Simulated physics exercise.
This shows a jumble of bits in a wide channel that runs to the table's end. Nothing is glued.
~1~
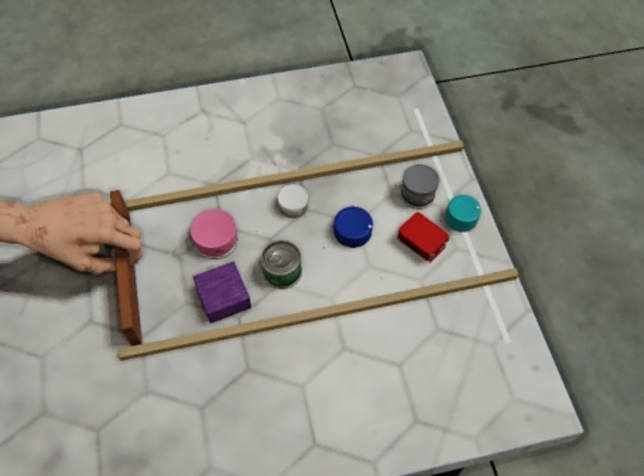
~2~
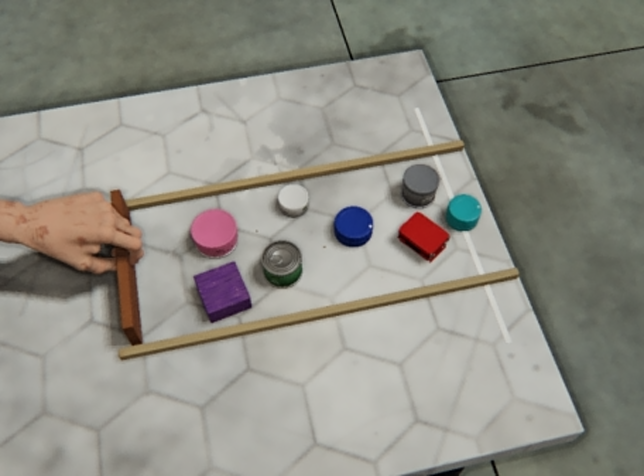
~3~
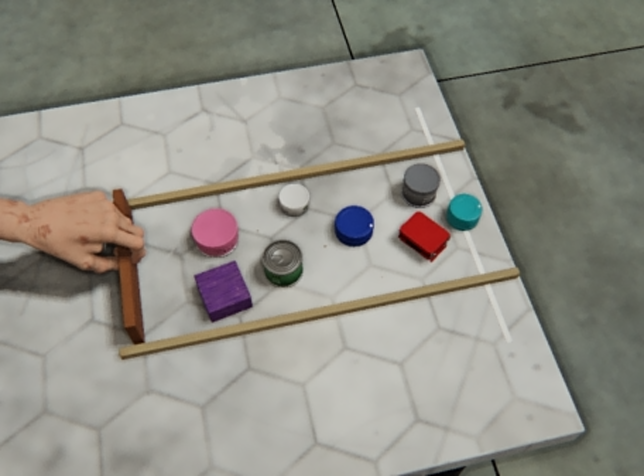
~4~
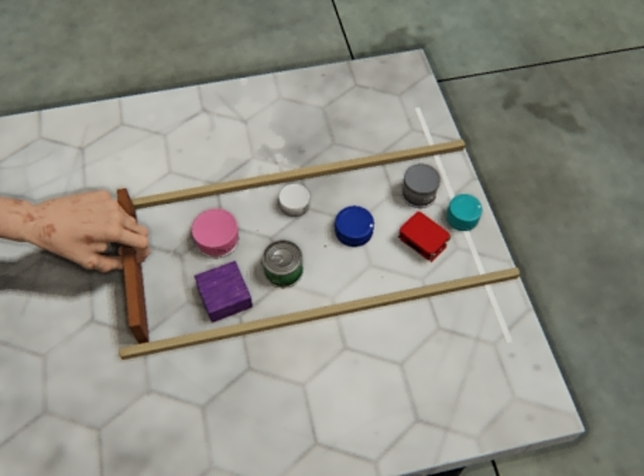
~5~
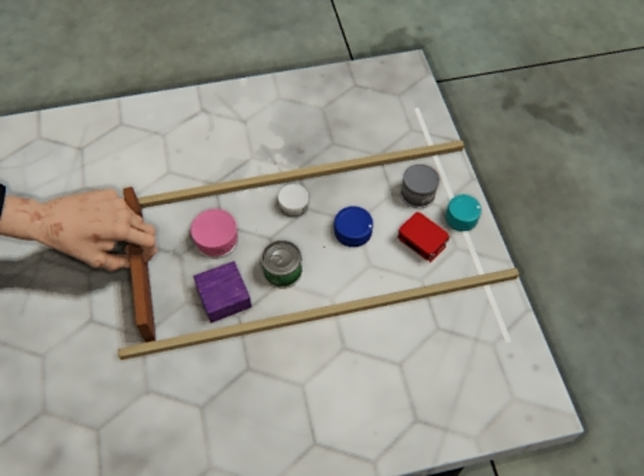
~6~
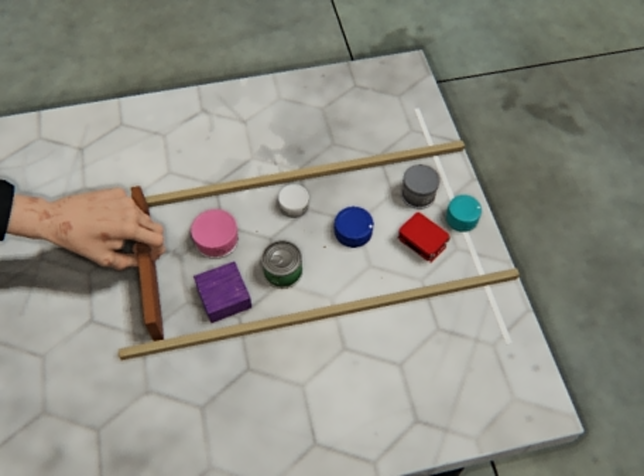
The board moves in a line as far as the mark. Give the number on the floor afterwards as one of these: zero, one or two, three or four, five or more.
On the floor afterwards: Five or more.
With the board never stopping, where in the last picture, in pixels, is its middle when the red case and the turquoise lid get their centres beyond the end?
I'd put it close to (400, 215), and close to (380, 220) for the other one.
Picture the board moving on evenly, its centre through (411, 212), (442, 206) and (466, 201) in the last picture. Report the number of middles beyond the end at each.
Respectively, 2, 4 and 5.
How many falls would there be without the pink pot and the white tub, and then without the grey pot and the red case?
Try one: 3; try two: 3.
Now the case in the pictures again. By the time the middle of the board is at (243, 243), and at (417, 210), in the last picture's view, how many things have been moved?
Up to then 3, and up to the other point 8.
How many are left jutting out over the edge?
It totals 2.
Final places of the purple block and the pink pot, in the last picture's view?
Purple block at about (494, 241), pink pot at about (475, 193).
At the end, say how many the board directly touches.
It's 3 of them.
Soon after, none off yet; turquoise lid at rest near (464, 213); grey pot at rest near (420, 187); red case at rest near (423, 238).
Then, none off yet; turquoise lid at rest near (464, 213); grey pot at rest near (420, 187); red case moving near (429, 234).
Further on, one off so far; turquoise lid tipped well over near (502, 224); grey pot moved about its own width near (439, 172); red case moved well along near (503, 220).
At rest, the number that fall off is five or more; fallen, green tin, blue lid, red case, grey pot and turquoise lid.
